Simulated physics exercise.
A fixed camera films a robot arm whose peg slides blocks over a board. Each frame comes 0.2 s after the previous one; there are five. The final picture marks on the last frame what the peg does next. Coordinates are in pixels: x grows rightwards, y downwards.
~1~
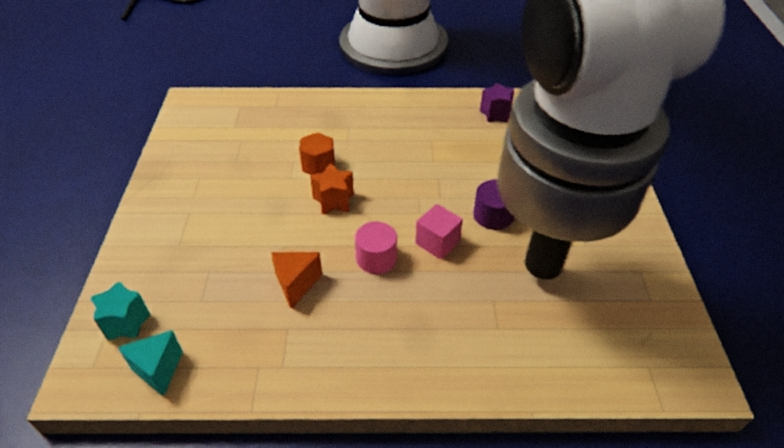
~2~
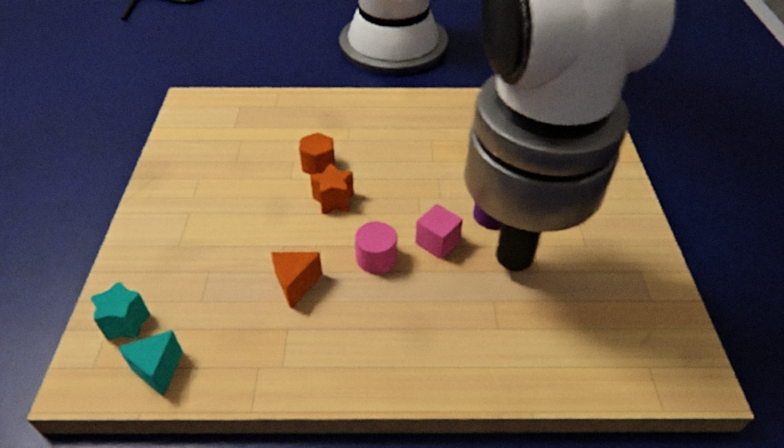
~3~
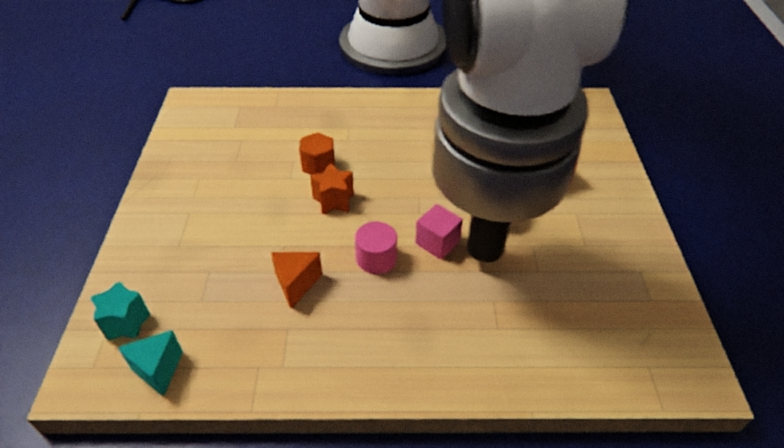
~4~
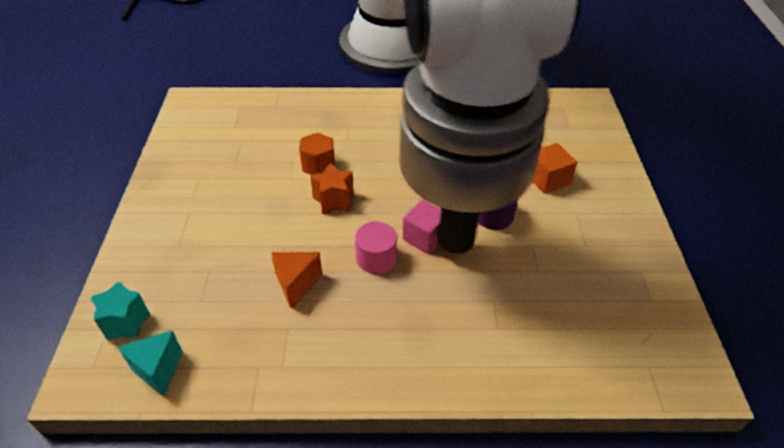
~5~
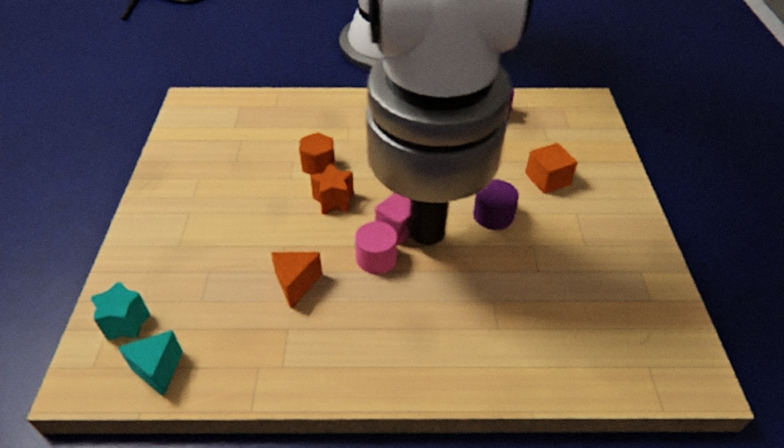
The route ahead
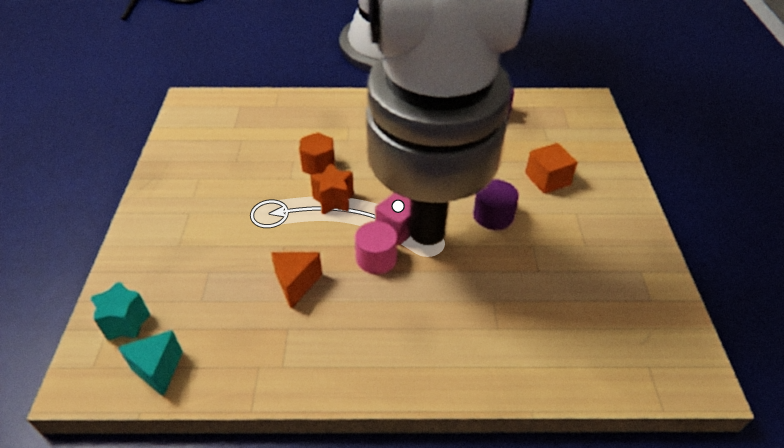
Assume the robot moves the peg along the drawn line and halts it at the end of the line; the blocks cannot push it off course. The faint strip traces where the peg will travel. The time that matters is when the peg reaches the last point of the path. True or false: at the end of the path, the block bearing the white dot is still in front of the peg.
The statement is incorrect.
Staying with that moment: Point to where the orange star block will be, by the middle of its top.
I think it will end close to (265, 147).
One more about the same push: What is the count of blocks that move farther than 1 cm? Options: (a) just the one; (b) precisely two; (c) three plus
Answer: B.
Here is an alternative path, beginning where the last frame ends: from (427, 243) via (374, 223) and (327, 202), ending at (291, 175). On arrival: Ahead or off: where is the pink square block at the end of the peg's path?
It rides in front to the end.
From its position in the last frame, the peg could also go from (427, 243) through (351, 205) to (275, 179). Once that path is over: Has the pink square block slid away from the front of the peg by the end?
No - that is not the case.
Drawn move, from (427, 243) through (379, 218) and (326, 208) to (269, 214); the dot is on the pink square block.
What follows on the original path. One third of the way, peg at (379, 207); orange star block at (320, 173), turned 15° clockwise; pink square block at (347, 187), turned 25° anticlockwise.
Two thirds of the way, peg at (323, 197); orange star block at (277, 156), turned 35° clockwise; pink square block at (294, 174).
At the end, peg at (267, 203); orange star block at (265, 147), turned 70° clockwise; pink cylinder still; pink square block at (258, 170), turned 30° clockwise.
